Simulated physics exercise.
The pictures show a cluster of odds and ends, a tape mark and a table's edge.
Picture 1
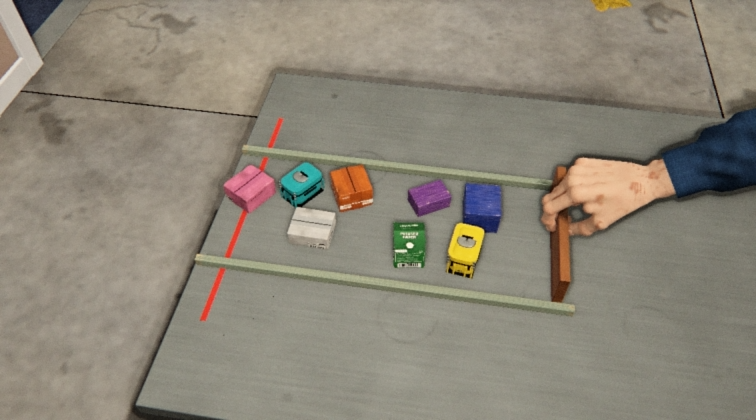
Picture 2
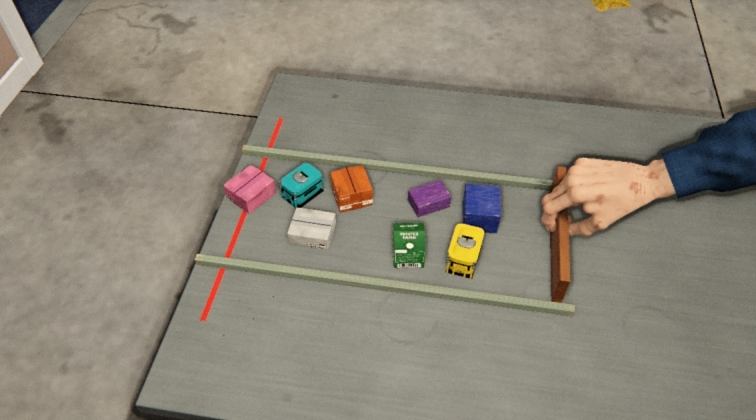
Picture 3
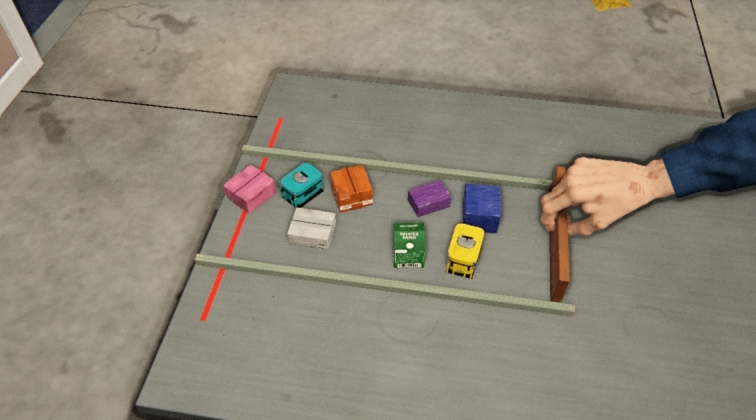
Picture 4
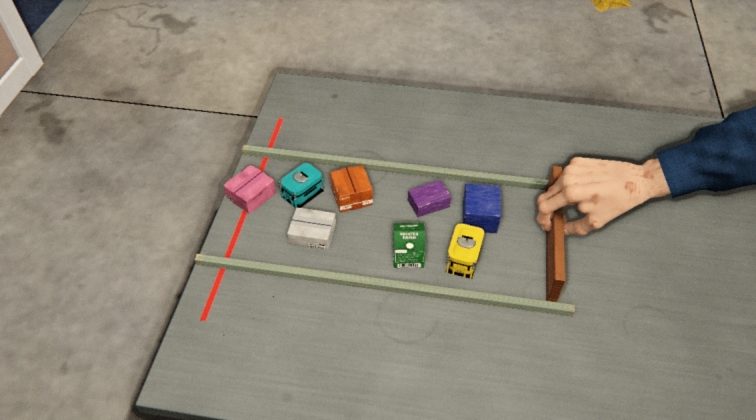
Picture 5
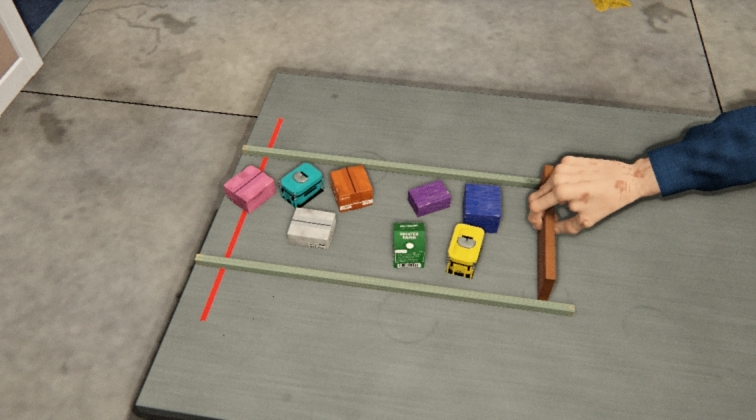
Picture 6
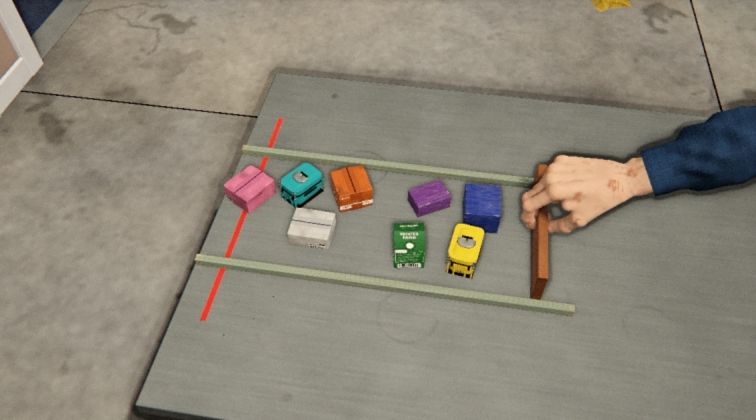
On a grey tabletop above a concrete floor, seen from above at an angle by a still camera, two pale green strips form a lane crossed by a red line at left. Between them sit pink, turquoise, orange, white, purple, green, blue and yellow objects, the pink one on the line. A blue-sleeved hand at right slides an upright brown board slightly left, while the objects stay still.
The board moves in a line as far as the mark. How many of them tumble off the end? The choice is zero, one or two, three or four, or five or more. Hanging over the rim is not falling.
Here the number that fall off is five or more.
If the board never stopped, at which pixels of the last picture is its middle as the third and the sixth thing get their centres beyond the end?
Its middle is around (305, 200) and later (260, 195).
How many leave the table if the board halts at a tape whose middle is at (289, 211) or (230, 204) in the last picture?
It would be 4 and 8.
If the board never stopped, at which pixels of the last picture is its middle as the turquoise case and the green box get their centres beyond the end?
Near (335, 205) and (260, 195).
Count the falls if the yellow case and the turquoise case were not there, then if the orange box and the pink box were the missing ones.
The counts: 4 and 4.
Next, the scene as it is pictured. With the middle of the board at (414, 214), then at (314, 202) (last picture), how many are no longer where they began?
First 6, then 8.
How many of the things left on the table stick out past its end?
The number is 1.
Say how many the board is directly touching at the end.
The number is 2.
A little later, none off yet; pink box at rest near (250, 189); turquoise case shifted a little near (288, 185); white box at rest near (312, 229).
When it is over, the number that fall off is five or more; down, purple block, green box, orange box, white box, turquoise case and pink box.
